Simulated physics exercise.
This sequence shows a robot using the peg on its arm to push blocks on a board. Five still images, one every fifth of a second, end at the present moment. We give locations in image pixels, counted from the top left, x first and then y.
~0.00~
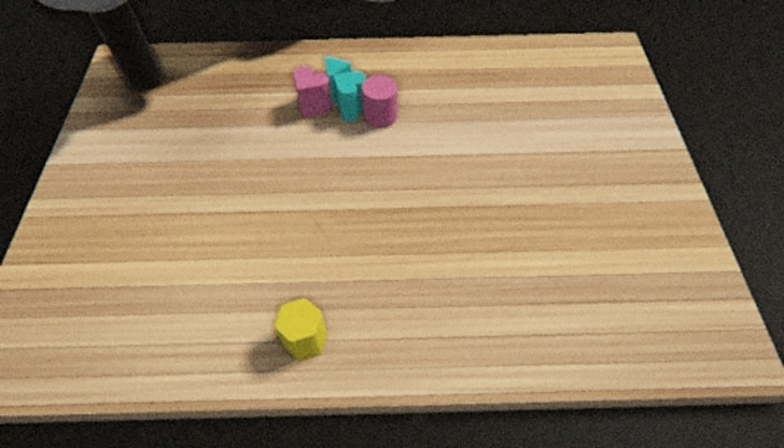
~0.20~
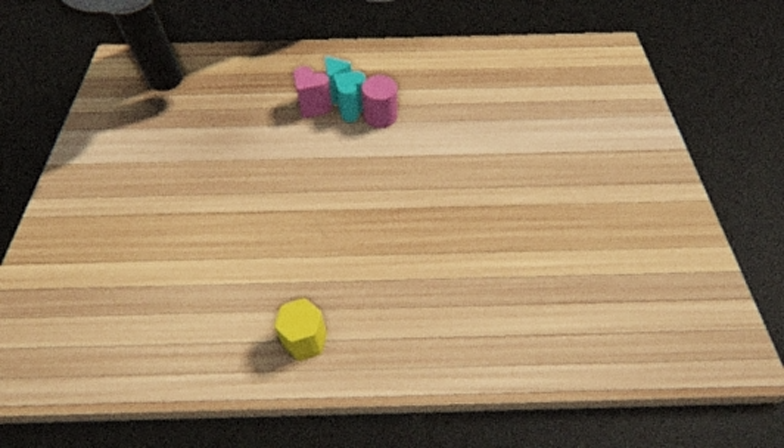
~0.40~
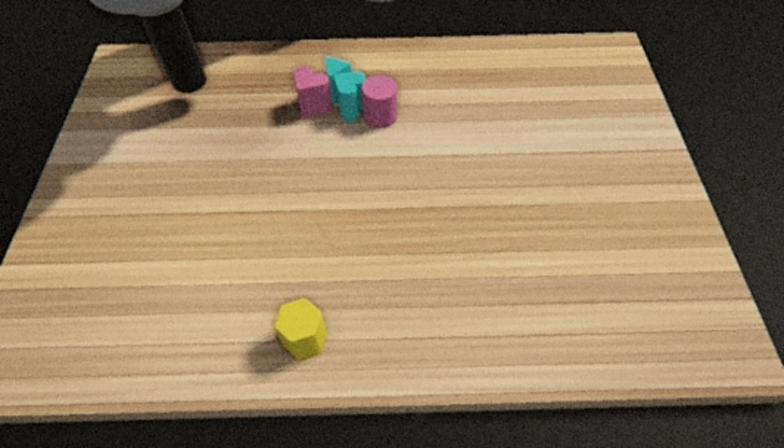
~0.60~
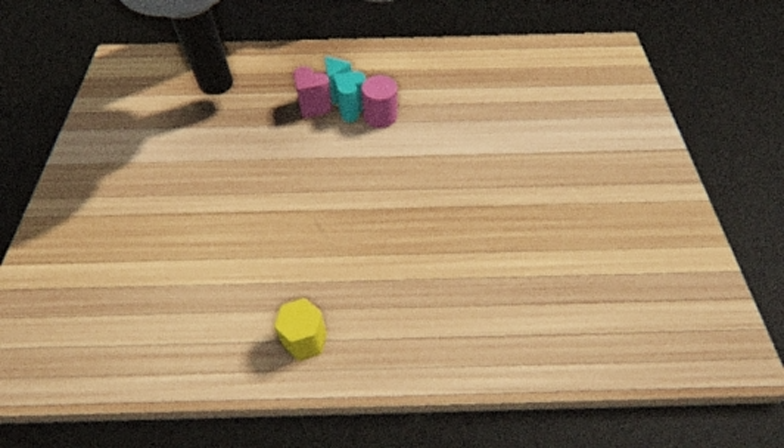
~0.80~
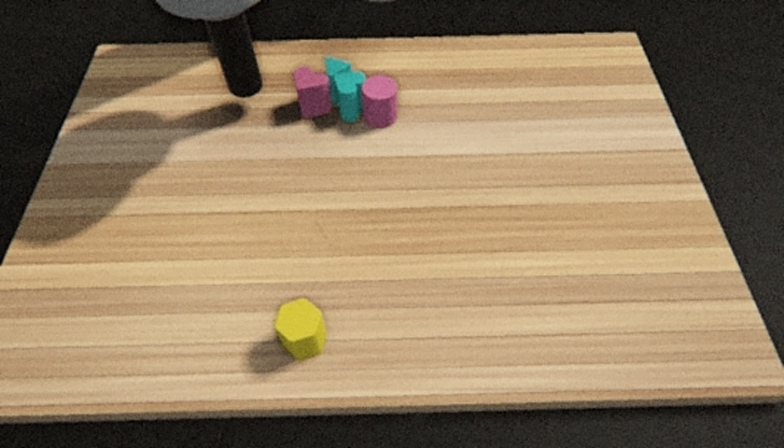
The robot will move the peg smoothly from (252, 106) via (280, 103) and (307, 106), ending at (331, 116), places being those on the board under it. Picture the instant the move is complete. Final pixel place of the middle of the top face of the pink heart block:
Its top middle will sit at (357, 94).
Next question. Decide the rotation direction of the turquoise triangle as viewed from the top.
Direction: Anticlockwise.
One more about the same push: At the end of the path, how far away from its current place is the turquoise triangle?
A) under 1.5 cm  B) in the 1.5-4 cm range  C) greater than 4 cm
That would be A.
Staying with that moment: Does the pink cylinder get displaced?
I'd say yes.
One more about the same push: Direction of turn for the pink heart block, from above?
From above, it turns clockwise.
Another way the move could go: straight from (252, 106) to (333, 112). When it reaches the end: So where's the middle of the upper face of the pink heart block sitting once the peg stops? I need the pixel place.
Its top middle: (362, 76).
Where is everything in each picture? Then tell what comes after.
The first frame shows lower end of the peg (145, 80), tops of blocks, pink heart block (308, 77), turquoise triangle (335, 65), turquoise heart block (349, 81), pink cylinder (379, 87).
The second frame shows peg (166, 81), blocks as before.
The third frame shows peg (190, 83), blocks as before.
The fourth frame shows peg (217, 85), blocks as before.
The fifth frame shows peg (246, 88), pink heart block (308, 77), turquoise triangle (335, 65), turquoise heart block (349, 81), pink cylinder (379, 87).
What follows on the original path. Halfway along, peg (291, 85); pink heart block (320, 80), turned 10° clockwise.
At the end, peg (328, 98); pink heart block (357, 94), turned 25° clockwise; turquoise triangle (342, 66), turned 50° anticlockwise; turquoise heart block (377, 82), turned 15° anticlockwise; pink cylinder (405, 88).
